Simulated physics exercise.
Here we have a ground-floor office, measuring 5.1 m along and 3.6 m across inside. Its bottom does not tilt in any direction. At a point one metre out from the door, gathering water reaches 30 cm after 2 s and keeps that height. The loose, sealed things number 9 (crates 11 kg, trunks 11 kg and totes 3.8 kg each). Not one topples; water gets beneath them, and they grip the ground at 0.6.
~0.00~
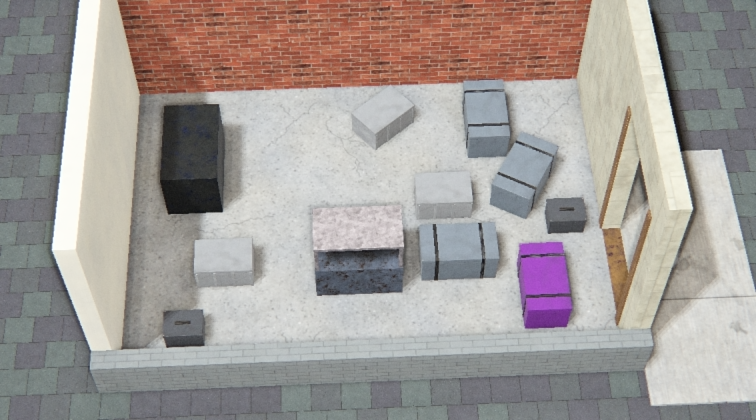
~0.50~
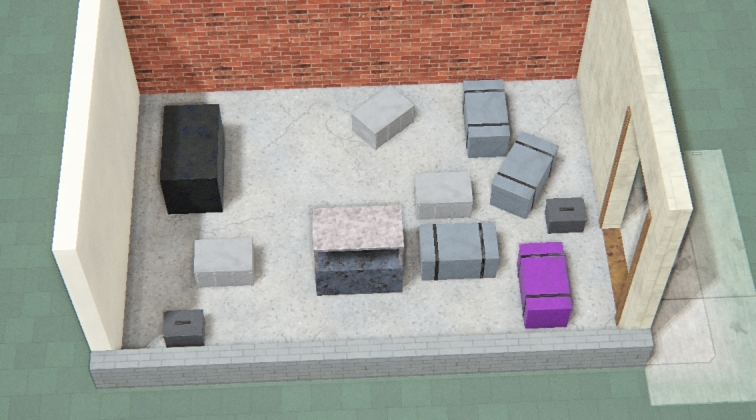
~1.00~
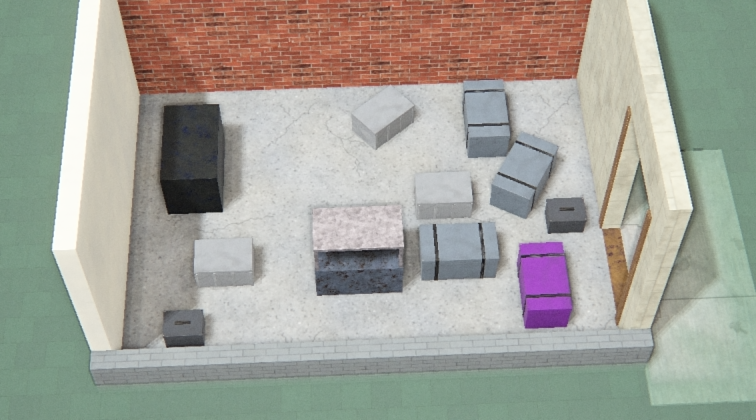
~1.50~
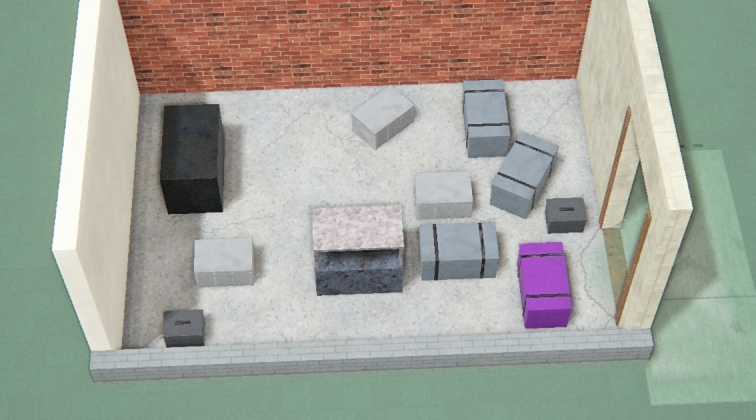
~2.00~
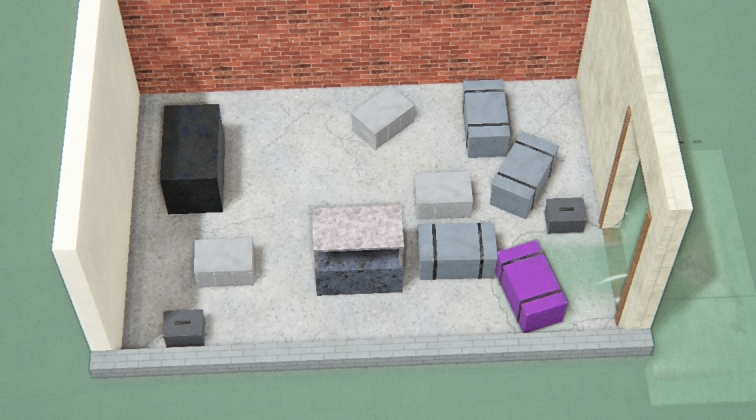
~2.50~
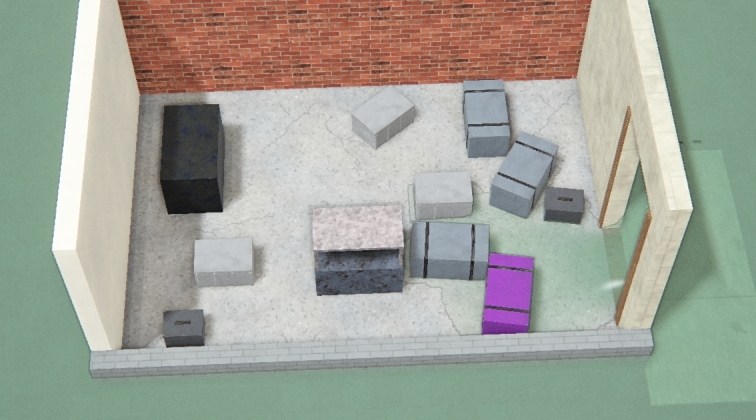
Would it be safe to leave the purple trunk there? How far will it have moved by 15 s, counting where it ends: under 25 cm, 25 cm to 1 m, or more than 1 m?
More than 1 m.
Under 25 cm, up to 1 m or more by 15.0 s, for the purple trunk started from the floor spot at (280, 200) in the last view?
Here it heads a good way off.
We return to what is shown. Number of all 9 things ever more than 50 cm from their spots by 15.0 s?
The count comes to 9.
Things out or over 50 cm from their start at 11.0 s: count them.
At that moment it comes to 7.
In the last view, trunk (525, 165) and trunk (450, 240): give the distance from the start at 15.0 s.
Respectively 120 and 200 cm.
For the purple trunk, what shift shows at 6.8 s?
Close to 350 cm.
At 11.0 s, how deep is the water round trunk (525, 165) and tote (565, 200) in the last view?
About 7 and 11 cm.
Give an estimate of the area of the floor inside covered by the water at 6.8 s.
Somewhere around 17 m2, roughly.
After 3.5 s the purple trunk is near (388, 296), 1.6 m from its start, afloat; 3 afloat.
After 6.8 s the purple trunk is near (189, 237), 3.7 m from its start, afloat; 6 afloat.
After 11.0 s the purple trunk is near (174, 227), 3.9 m from its start, afloat; 9 afloat.
After 15.0 s the purple trunk is near (223, 215), 3.4 m from its start, afloat; 9 afloat.
